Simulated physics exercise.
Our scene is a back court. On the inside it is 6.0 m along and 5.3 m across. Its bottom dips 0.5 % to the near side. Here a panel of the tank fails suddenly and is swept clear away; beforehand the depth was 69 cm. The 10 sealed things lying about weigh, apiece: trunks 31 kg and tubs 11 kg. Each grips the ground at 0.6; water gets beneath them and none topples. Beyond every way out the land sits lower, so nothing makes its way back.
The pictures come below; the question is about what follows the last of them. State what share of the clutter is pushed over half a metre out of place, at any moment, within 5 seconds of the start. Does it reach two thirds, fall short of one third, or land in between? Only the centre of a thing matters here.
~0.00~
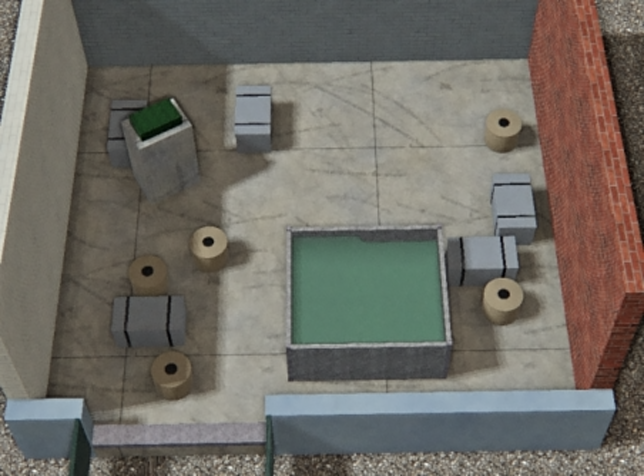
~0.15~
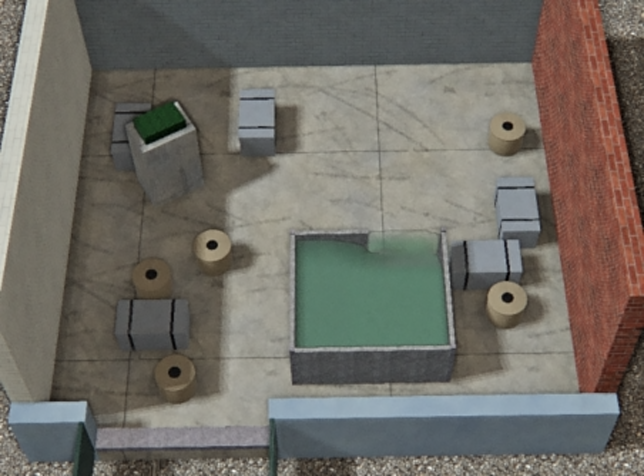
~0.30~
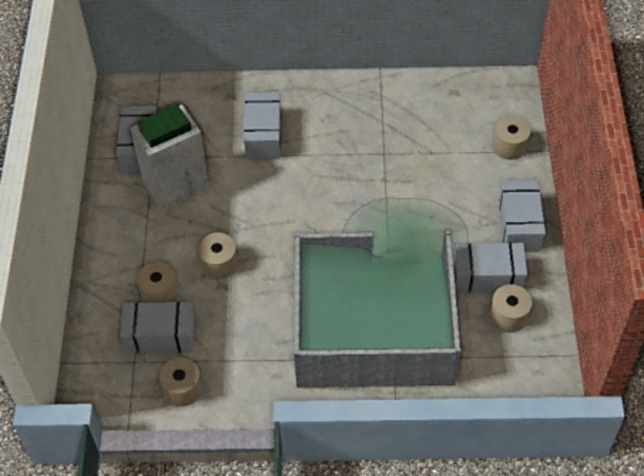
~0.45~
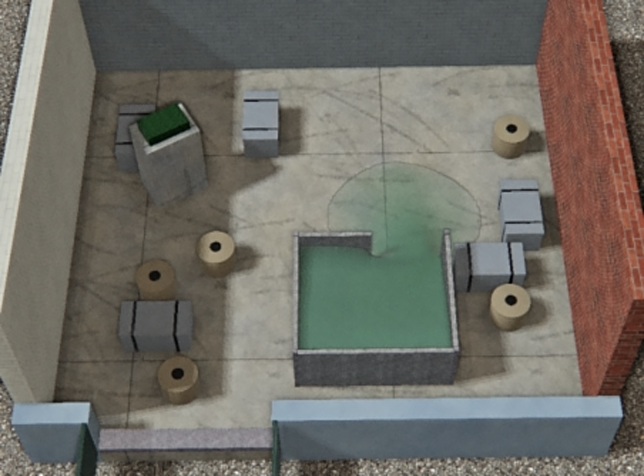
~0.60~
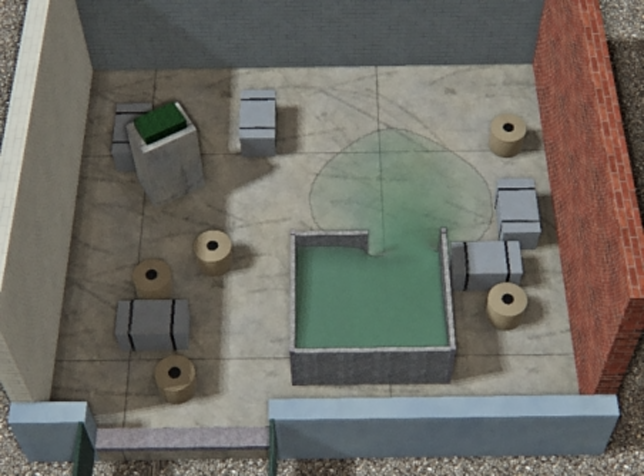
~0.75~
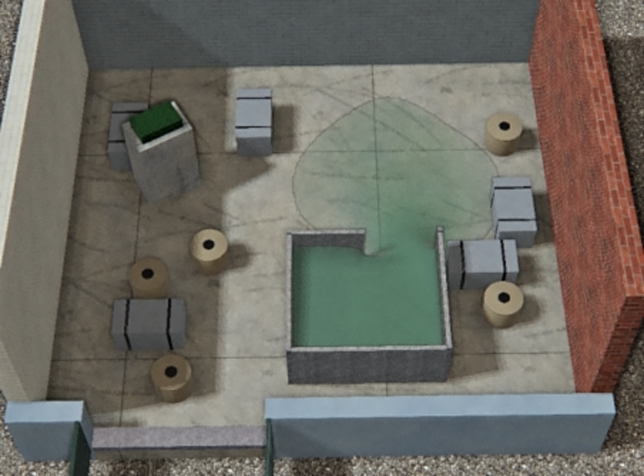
The proportion fails to hit a third.
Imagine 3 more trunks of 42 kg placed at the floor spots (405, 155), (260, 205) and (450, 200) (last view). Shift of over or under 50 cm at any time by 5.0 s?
Taking them one by one: It goes beyond, then it stays within, then it goes beyond.
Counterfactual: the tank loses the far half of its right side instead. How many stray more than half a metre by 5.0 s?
Result: 4 of them.
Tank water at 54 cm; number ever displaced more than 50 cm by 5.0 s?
Then the count would be 1.
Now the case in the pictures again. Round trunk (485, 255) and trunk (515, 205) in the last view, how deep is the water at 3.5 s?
I'd put it at 1 cm and 7 cm respectively.
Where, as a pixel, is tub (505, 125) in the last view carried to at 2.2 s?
(503, 43), roughly.
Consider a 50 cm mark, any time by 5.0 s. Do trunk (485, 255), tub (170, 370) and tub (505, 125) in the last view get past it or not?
In turn: Less, under, past it.
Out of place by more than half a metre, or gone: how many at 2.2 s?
The number I get is 1.
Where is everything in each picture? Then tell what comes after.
The first picture shows a trunk at (253, 110) rests on the ground; a tub at (504, 123) rests on the ground; water covers 2.5 m2; 0 of 10 have shifted.
The second picture shows a trunk at (257, 113), on the bottom; a tub at (508, 126), on the bottom; 3.1 m2 under water; 0 of 10 have shifted.
The third picture shows a trunk at (262, 116) rests on the ground; a tub at (513, 129) rests on the ground; water covers 3.8 m2; 0 of 10 have shifted.
The fourth picture shows a trunk at (261, 115), on the bottom; a tub at (512, 129), on the bottom; 4.9 m2 under water; 0 of 10 have shifted.
The fifth picture shows a trunk at (258, 114), on the bottom; a tub at (508, 128) rests on the ground; water covers 6.1 m2; 0 of 10 have shifted.
The sixth picture shows a trunk at (254, 113) rests on the ground; a tub at (504, 126) rests on the ground; water covers 7.5 m2; 0 of 10 have shifted.
After 1.1 s 0 of 10 are over 50 cm from their spots; 0 afloat.
After 2.2 s 1 of 10 are over 50 cm from their spots; 1 afloat.
After 3.5 s 1 of 10 are over 50 cm from their spots; 1 afloat.
After 5.0 s 1 of 10 are over 50 cm from their spots, and 1 have been at some point; 1 afloat.
